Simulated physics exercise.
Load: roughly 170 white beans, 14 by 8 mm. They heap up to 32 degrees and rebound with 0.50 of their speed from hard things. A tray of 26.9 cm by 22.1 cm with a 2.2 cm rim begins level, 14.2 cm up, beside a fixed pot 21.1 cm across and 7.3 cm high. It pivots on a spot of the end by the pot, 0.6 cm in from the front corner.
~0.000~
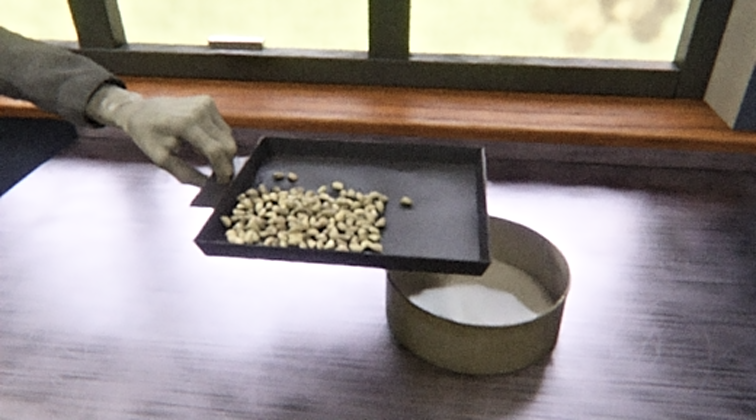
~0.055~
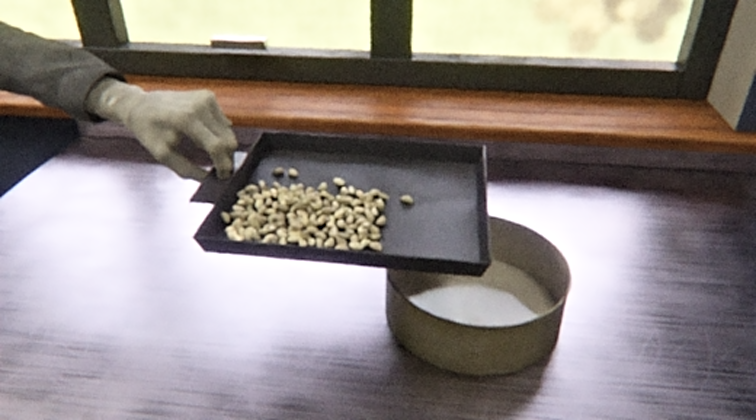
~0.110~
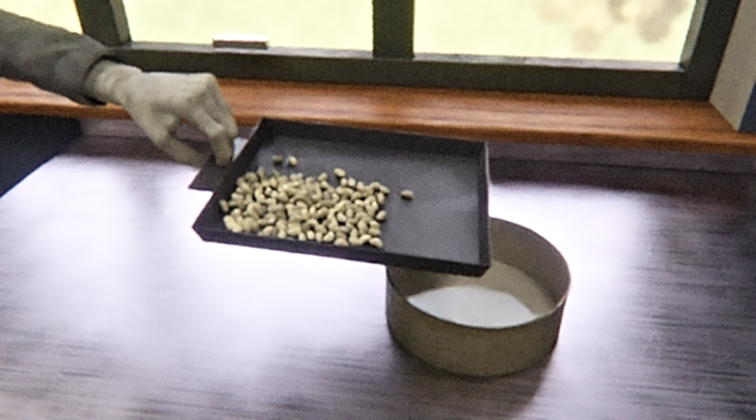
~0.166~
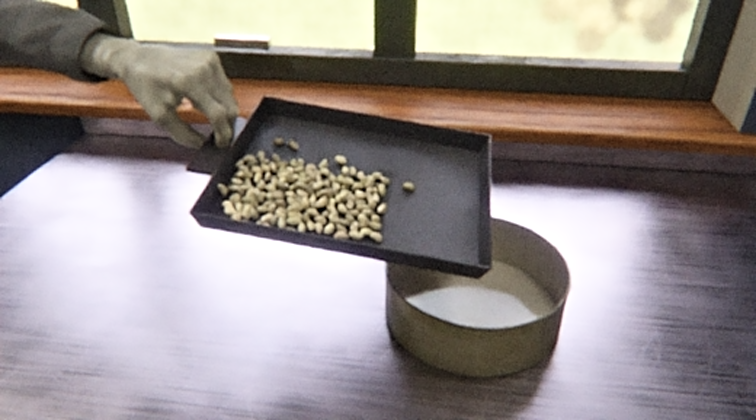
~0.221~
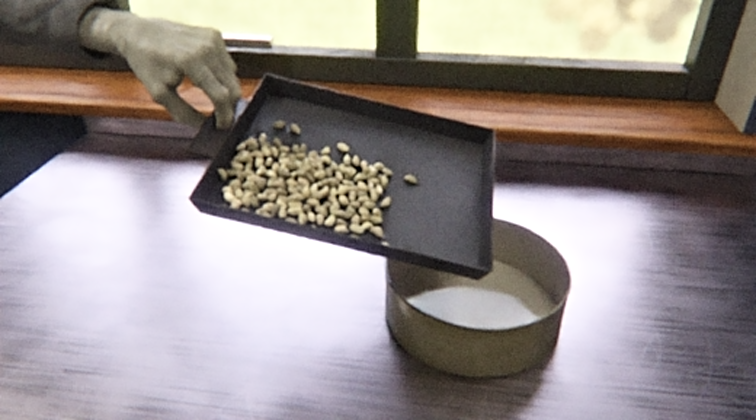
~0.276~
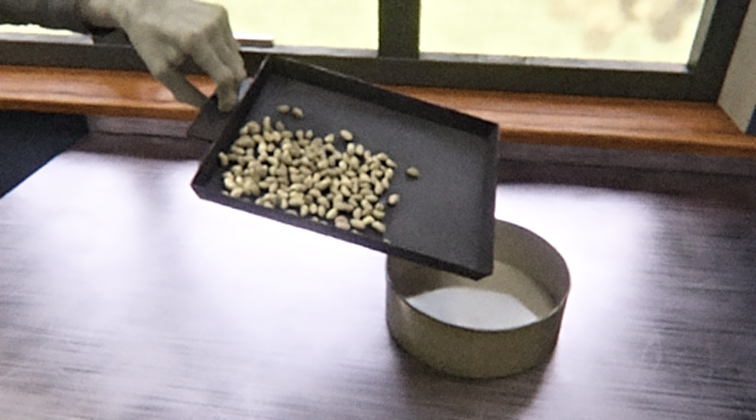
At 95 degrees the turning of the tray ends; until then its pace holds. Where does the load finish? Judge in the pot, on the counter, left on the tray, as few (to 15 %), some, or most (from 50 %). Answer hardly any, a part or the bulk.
In the pot: Hardly any; on the counter: The bulk; left on the tray: Hardly any.
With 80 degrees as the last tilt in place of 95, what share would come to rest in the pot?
Then about 0 per cent.
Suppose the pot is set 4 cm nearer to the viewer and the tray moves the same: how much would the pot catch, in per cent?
Then about 30 per cent.
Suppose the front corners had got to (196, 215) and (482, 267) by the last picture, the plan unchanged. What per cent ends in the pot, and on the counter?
Pot 0, counter 100.
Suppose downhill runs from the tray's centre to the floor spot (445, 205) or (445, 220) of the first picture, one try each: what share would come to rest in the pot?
About 80 and 40 per cent.
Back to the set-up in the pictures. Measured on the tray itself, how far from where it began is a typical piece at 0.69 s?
About 12 cm.
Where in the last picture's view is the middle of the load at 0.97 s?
Around (524, 356).
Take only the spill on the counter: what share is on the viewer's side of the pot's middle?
Roughly 100 per cent.
After 0.69 s, tilt 56 degrees; the tray holds 100 %, the pot 0 %.
Then, at 0.97 s, tilt 80 degrees; the tray holds 30 %, the pot 0 %.
Then, at 1.35 s, tilt 95 degrees; the tray holds 0 %, the pot 0 %.
By 2.2 s all is still; pot 0 %, counter 100 %, tray 0 %.
